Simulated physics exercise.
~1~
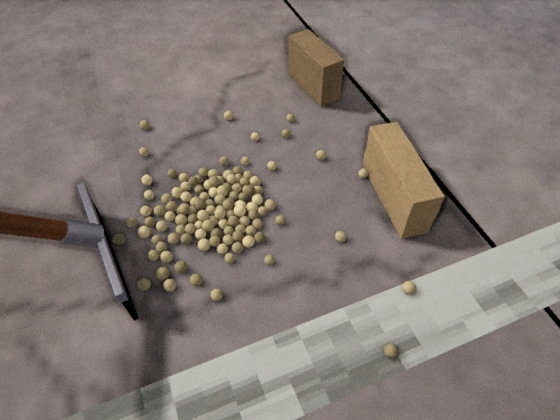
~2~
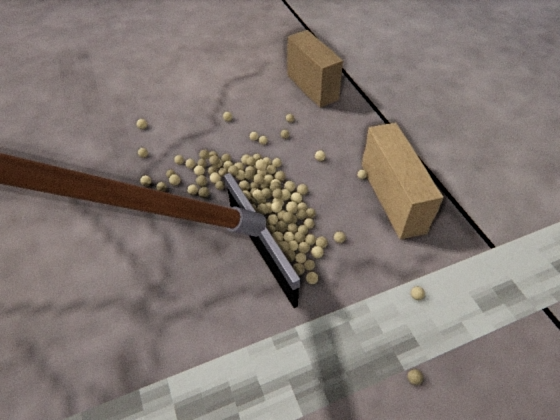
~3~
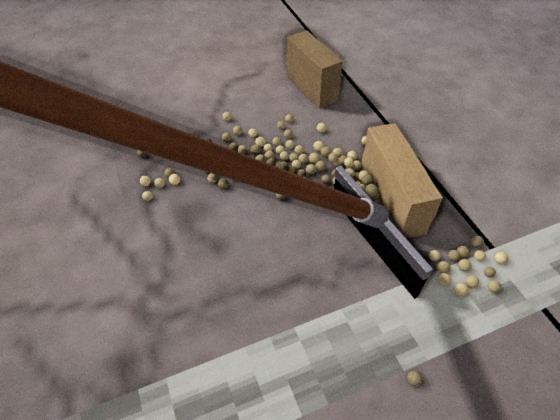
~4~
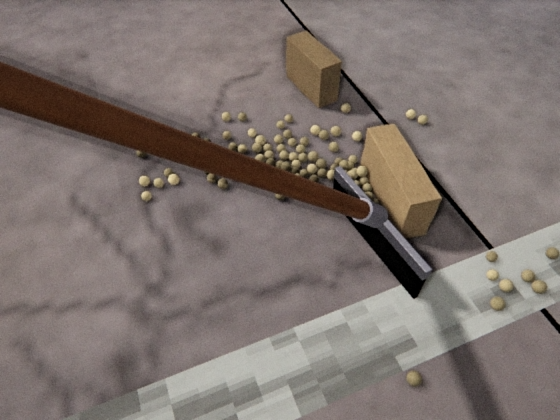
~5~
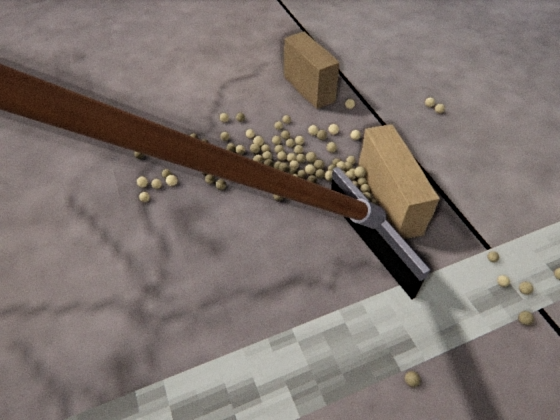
A squeegee with a reddish-brown handle starts at the left of a loose heap of round, tan nuts on a stained grey floor, where two cardboard-coloured blocks stand near a dark line. It sweeps right, bunching the nuts ahead of its slanted blade and leaving a few stragglers behind. The blade then stops close against the near block, and a cluster spills around that block's near side onto the pale patchy strip. Those nuts roll farther right, while a few others slip through the gap between the blocks. Most finally sit piled before the blocks, beside the motionless squeegee.
